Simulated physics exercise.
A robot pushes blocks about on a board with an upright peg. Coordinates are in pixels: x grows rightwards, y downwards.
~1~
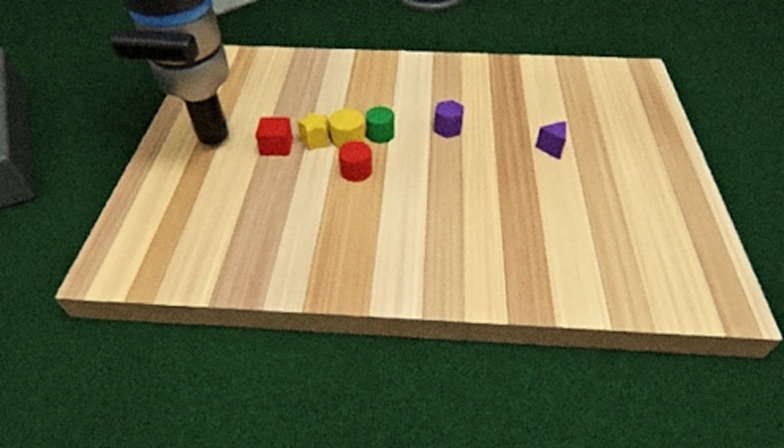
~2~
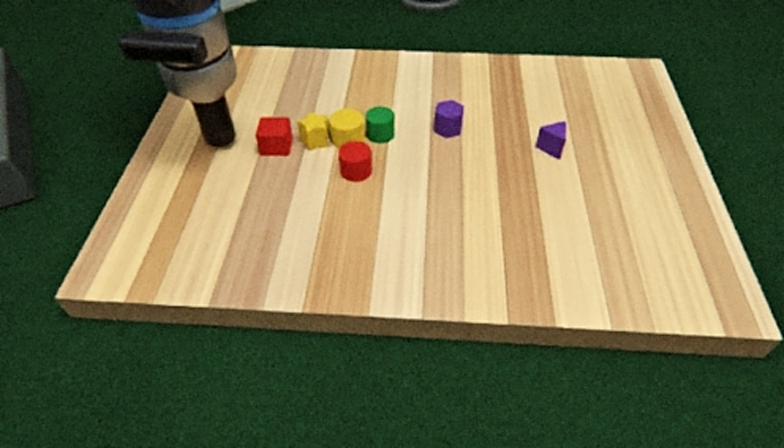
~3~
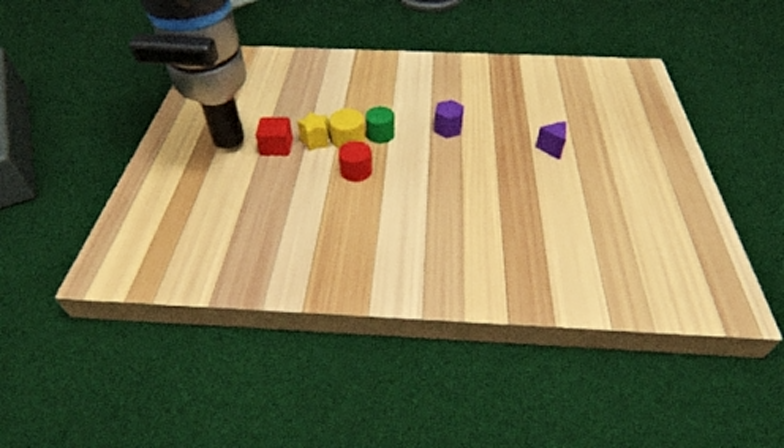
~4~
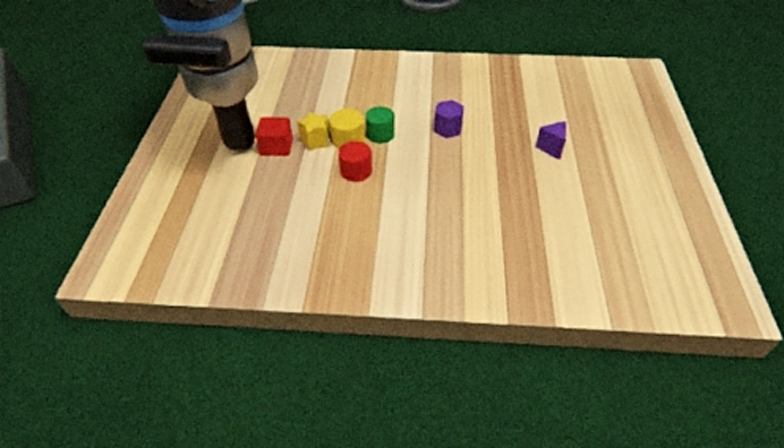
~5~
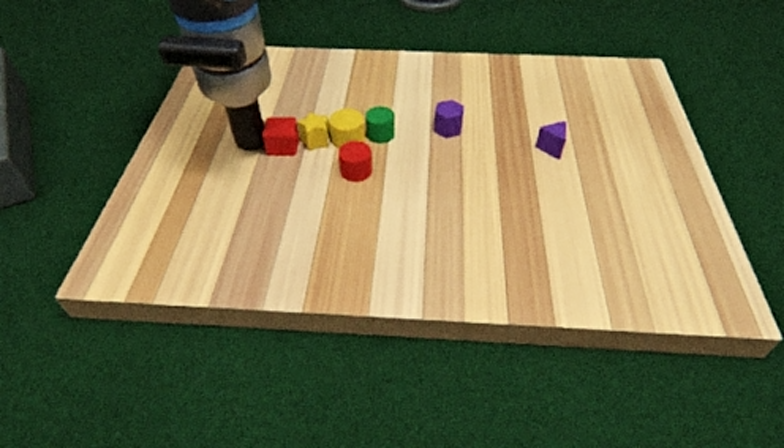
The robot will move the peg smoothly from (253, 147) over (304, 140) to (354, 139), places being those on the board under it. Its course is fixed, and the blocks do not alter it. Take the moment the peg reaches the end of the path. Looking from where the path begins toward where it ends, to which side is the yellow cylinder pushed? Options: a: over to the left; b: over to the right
b.
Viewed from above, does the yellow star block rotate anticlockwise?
The answer is no.
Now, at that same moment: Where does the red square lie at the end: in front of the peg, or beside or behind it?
It stays on the peg's front.
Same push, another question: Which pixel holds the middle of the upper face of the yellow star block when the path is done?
Around (413, 120).
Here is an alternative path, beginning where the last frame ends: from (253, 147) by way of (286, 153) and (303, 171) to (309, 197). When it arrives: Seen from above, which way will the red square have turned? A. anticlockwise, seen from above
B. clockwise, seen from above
My pick is A.
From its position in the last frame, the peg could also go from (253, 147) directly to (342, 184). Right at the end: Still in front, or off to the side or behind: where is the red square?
The peg loses it on the way.
What follows on the original path. One third of the way, peg at (286, 136); red square at (315, 117), turned 20° anticlockwise; yellow star block at (342, 112), turned 15° clockwise; yellow cylinder at (370, 118); green cylinder at (402, 114).
Two thirds of the way, peg at (320, 134); red square at (349, 117); yellow star block at (378, 114), turned 25° clockwise; yellow cylinder at (404, 122); green cylinder at (431, 112).
At the end, peg at (354, 134); red square at (384, 119); yellow star block at (413, 120), turned 40° clockwise; yellow cylinder at (436, 132); green cylinder at (447, 113).
